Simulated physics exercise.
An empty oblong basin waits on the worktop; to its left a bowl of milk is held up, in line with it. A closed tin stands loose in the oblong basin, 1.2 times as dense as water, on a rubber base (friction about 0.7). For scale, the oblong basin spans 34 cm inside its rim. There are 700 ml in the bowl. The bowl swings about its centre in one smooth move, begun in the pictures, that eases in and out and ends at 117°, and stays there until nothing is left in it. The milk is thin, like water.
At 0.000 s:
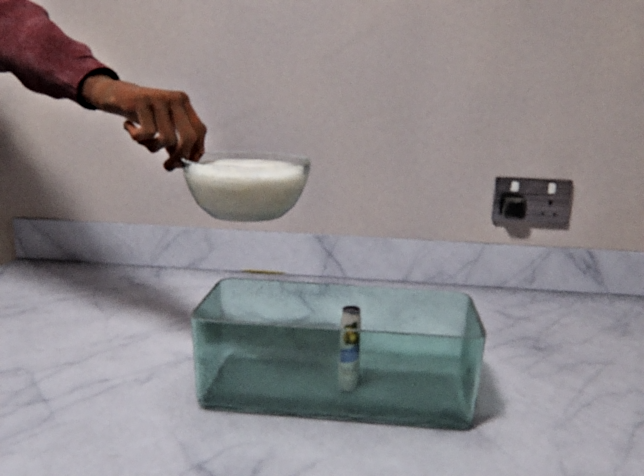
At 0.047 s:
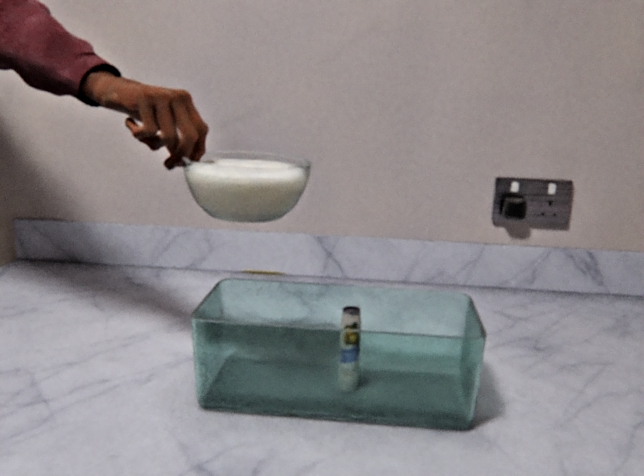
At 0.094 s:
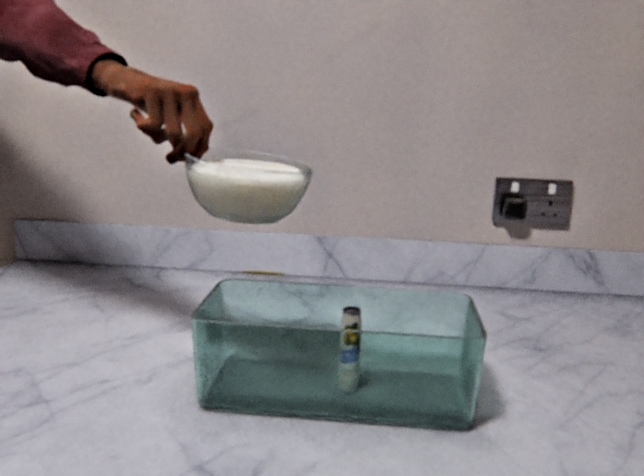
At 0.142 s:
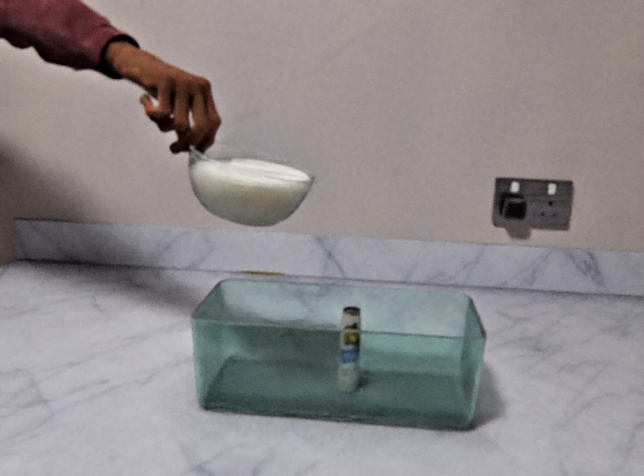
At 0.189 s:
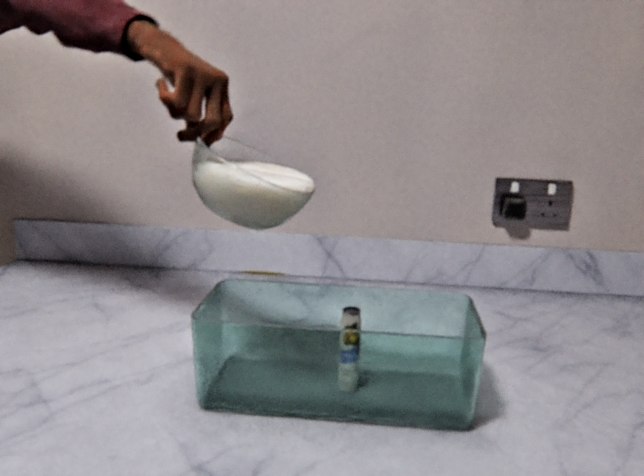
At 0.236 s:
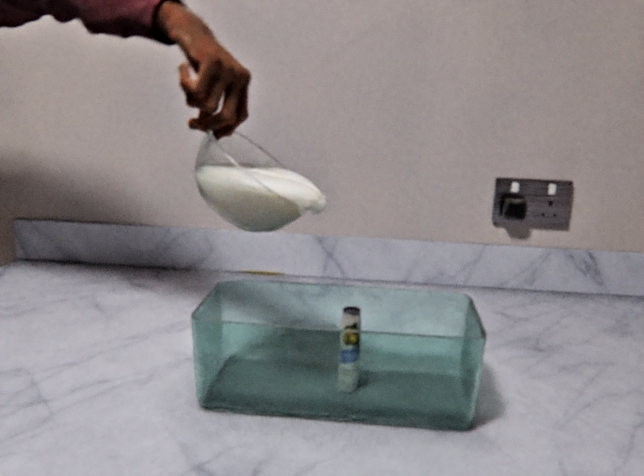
A hand tilting a clear bowl of milk rightward above a greenish glass basin holding a small upright container, milk reaching the rim.
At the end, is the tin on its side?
It goes over.
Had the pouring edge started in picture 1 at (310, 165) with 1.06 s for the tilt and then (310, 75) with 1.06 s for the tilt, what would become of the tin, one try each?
First it keeps standing; then it keeps standing.
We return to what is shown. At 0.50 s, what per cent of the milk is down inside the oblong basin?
Near 64 in a hundred.
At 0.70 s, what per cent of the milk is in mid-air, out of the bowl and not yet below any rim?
About 2 per cent.
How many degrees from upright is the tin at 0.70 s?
Near 10° from upright.
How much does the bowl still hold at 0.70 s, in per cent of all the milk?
Near 0 in a hundred.
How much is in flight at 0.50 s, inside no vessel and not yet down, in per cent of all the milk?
Some 32 per cent.
Then, 0.50 s in, the tilt is 107° and 5 per cent is still to pour; the tin stands where it began.
Then, 0.70 s in, the tilt is 117° and 0 per cent is still to pour; the tin leans 11°.
Then, 0.90 s in, the tilt is 117° and 0 per cent is still to pour; the tin lies on its side.
Then, 1.12 s in, the tilt is 117° and 0 per cent is still to pour; the tin lies on its side.
Finally, the tin lies on its side.
